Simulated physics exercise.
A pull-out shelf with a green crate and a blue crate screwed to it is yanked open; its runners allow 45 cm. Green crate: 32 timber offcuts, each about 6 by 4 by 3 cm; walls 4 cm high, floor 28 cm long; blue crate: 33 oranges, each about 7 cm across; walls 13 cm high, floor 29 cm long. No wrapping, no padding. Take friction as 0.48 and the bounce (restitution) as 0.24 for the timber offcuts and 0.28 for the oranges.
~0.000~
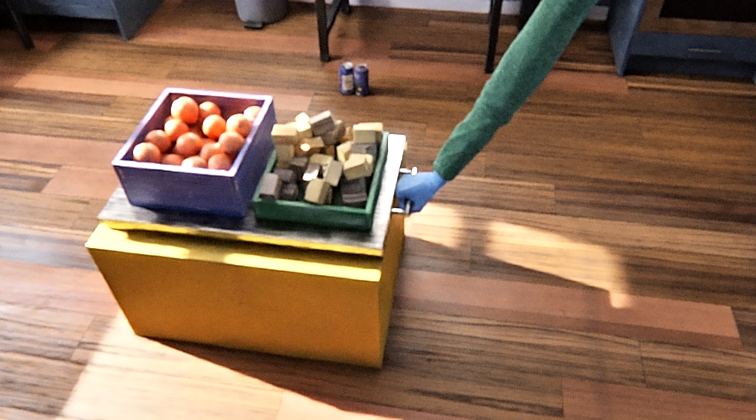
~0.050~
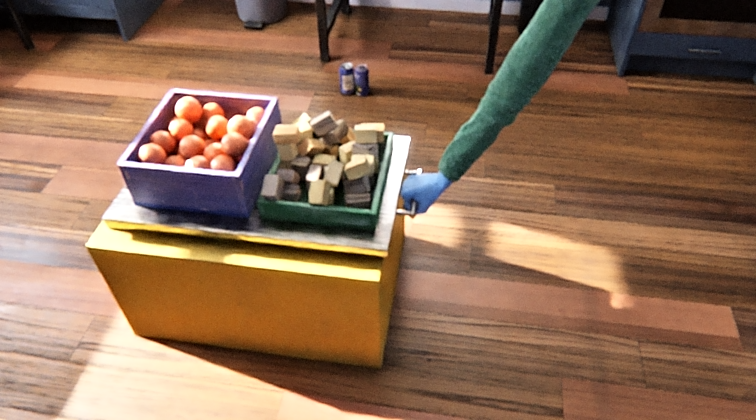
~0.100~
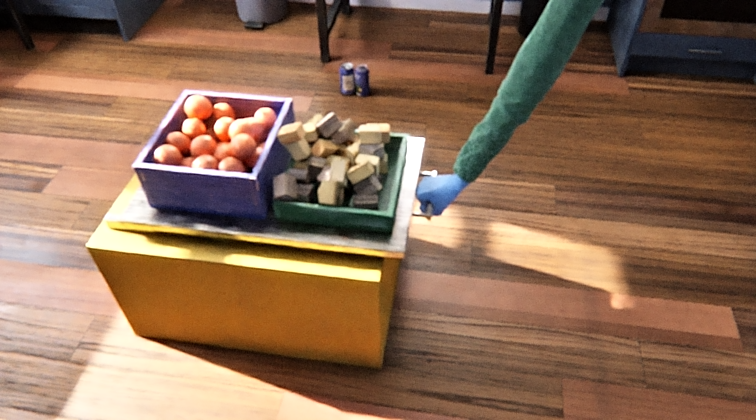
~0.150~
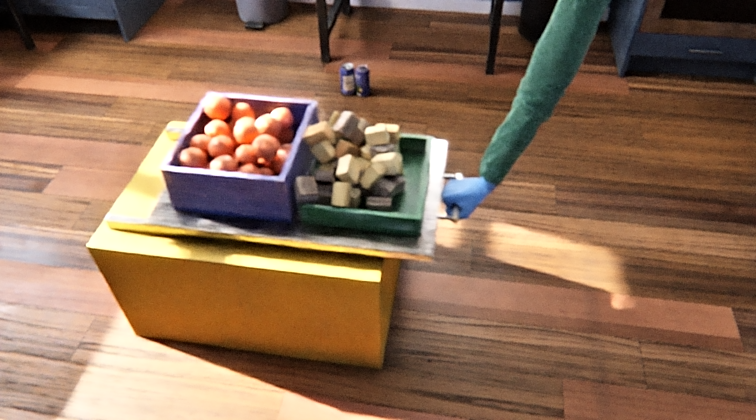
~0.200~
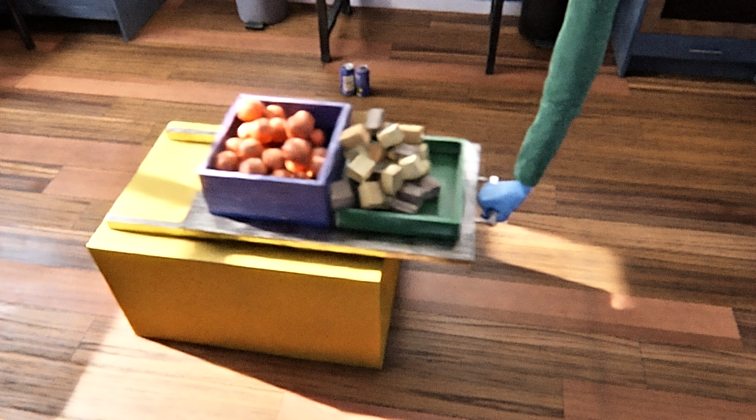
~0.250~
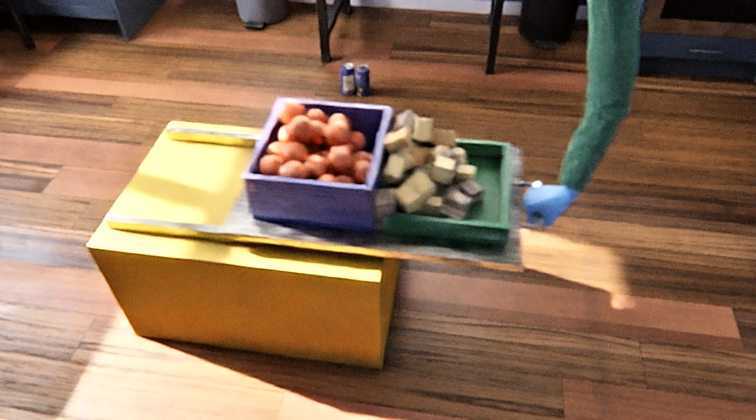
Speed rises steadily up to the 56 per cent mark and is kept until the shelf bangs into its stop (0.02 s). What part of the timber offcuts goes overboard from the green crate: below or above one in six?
The green crate loses more than one in six of its timber offcuts.
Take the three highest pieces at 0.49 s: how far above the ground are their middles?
Roughly 72 cm.
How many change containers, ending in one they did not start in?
Some 1 pieces.
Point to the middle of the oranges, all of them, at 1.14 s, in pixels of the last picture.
At about (384, 176).
After 0.29 s, the runners reach their end.
After 0.37 s, green crate 31 in, 1 out and blue crate 33 in, 0 out.
After 0.49 s, green crate 22 in, 10 out and blue crate 33 in, 0 out.
After 0.71 s, green crate 19 in, 13 out and blue crate 32 in, 1 out.
Outcome (at 1.14 s), green crate 19 in, 13 out and blue crate 32 in, 1 out. Asked share, 13 of 32, 41 per cent.
